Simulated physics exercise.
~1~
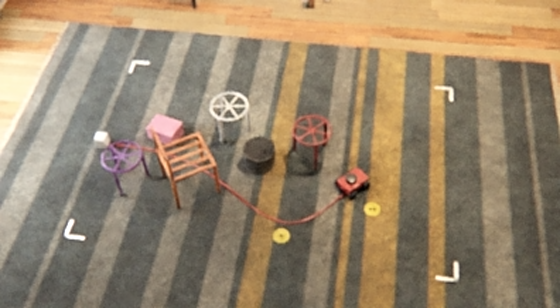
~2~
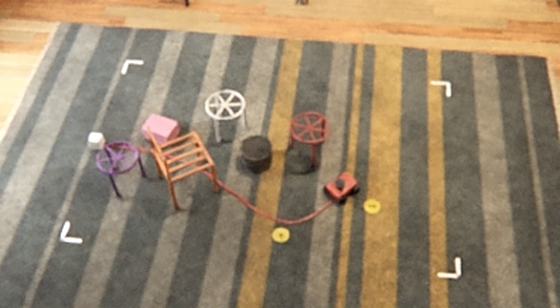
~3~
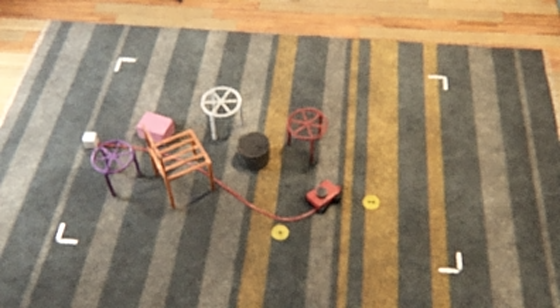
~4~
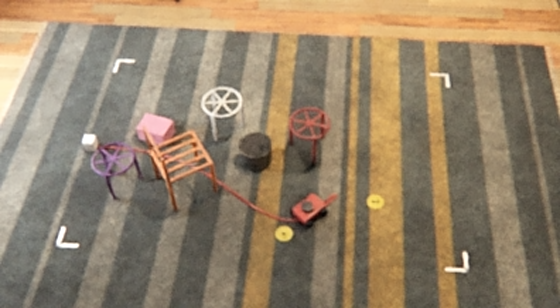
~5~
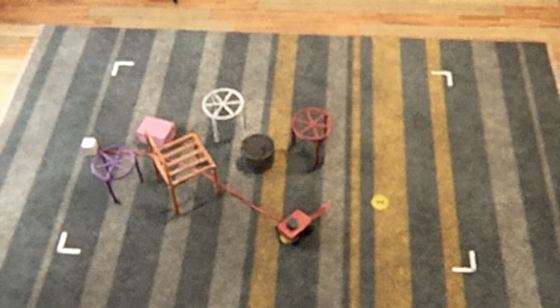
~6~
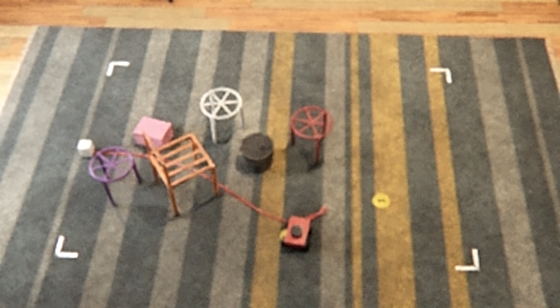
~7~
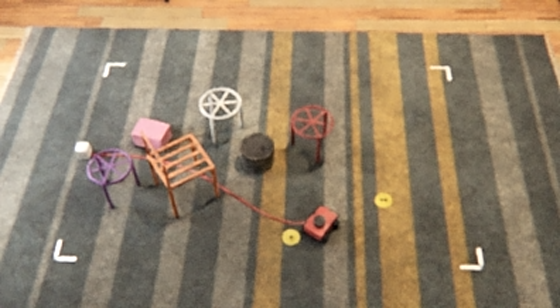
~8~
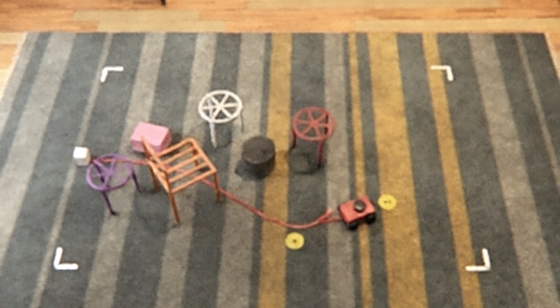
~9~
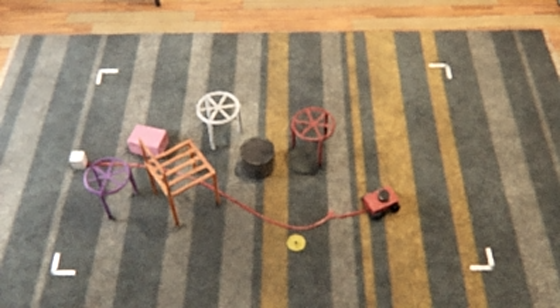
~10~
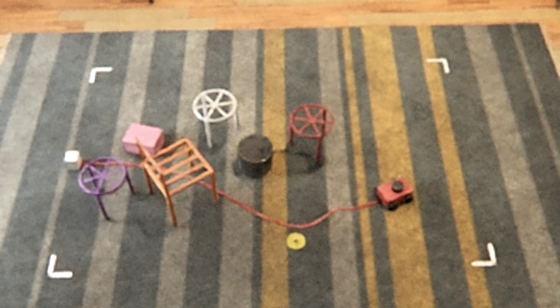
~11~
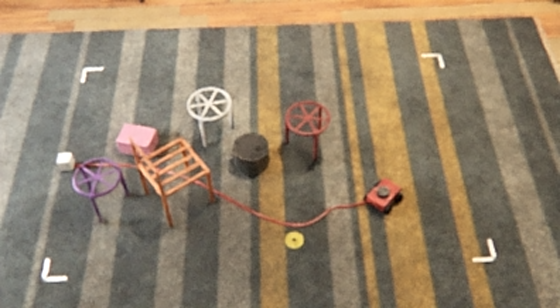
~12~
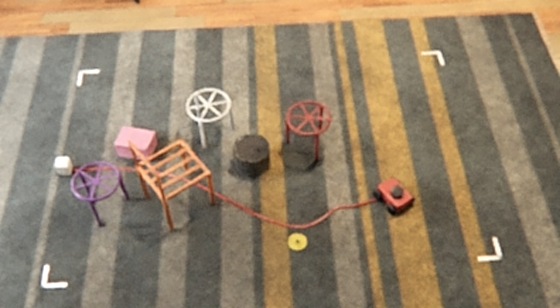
On a striped grey and yellow rug marked out by white tape corners, a small red cart sits to the right of a cluster of stools, an orange chair, a pink crate and a black bin, with a red lead trailing from it toward the chair. The cart drives slowly down and to the left until it reaches the nearer yellow mark. It then turns back and travels right, past the other yellow mark, drawing the lead out behind it. It ends near the right side of the rug, and the furniture is still standing in place.
